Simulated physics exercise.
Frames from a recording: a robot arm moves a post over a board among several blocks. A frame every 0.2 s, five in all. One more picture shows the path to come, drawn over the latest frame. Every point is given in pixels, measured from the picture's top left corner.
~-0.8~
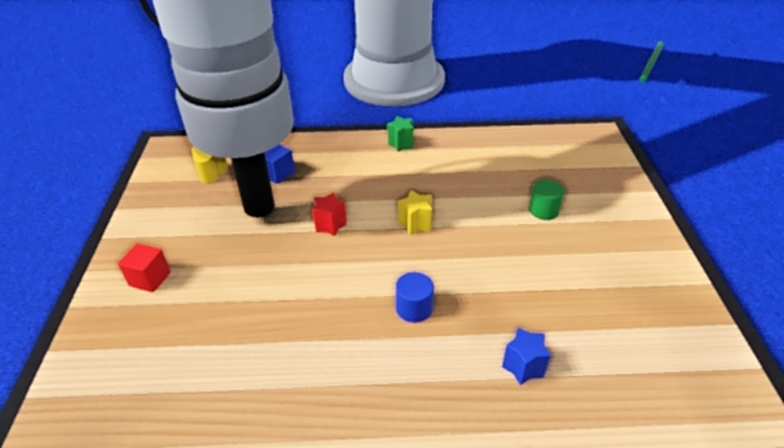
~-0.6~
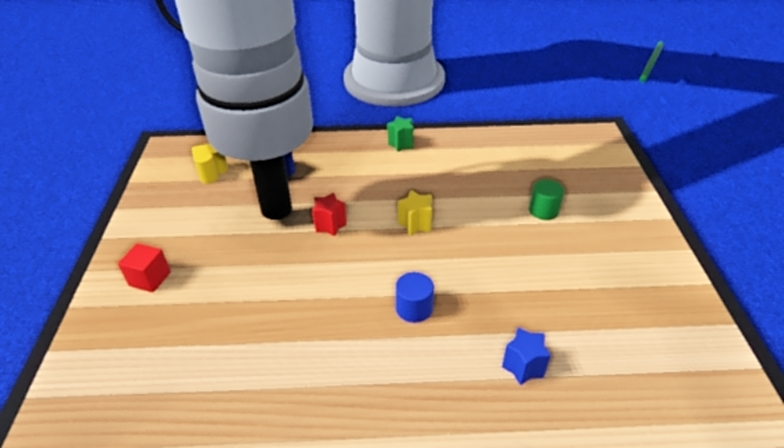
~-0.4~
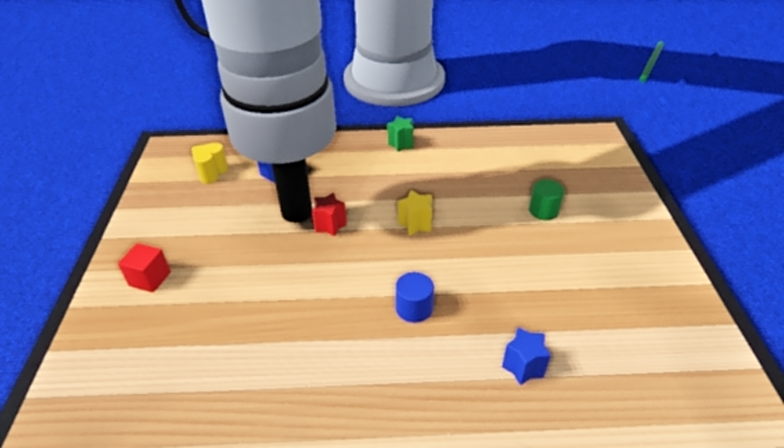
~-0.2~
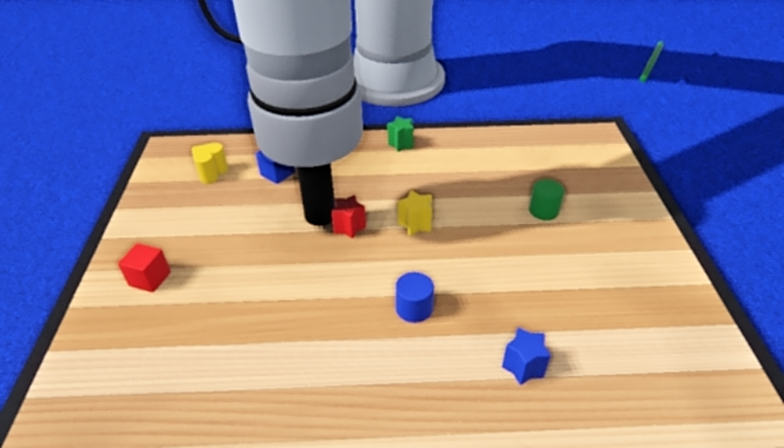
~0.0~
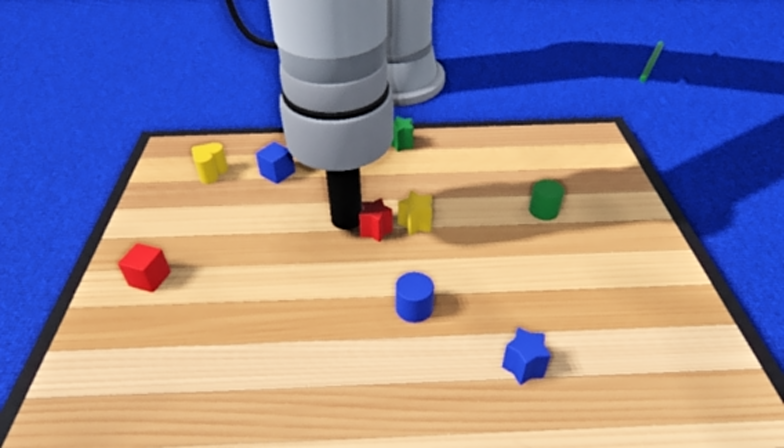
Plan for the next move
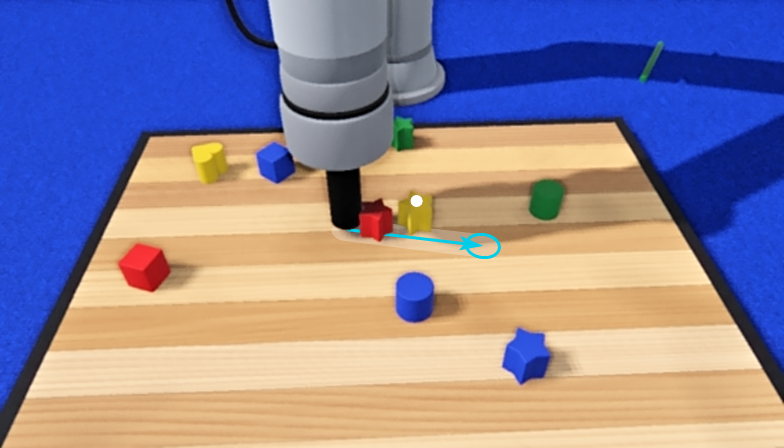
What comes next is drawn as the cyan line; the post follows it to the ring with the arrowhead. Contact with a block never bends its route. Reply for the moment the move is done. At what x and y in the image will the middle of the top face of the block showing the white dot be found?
For the centre of its top, I'd go with (504, 191).
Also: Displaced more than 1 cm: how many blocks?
I'd say two blocks get shifted by more than about 1 cm.
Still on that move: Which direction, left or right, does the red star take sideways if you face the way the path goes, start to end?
It goes toward the left-hand side.
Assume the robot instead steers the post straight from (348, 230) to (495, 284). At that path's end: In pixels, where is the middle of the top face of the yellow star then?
The middle of its top is at (444, 197).
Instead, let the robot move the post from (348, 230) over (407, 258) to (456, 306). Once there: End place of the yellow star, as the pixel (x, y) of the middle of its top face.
Its top centre is at about (437, 199).
The drawn path runs straight from (348, 230) to (483, 246); the dot is on the yellow star.
The first path, step by step. One third of the way, post at (392, 225); red star at (423, 211); yellow star at (446, 200).
Two thirds of the way, post at (439, 231); red star at (471, 212), turned 30° anticlockwise; yellow star at (485, 196), turned 30° anticlockwise.
At the end, post at (484, 236); red star at (512, 209), turned 75° anticlockwise; blue disc not moved; yellow star at (504, 191), turned 70° anticlockwise.
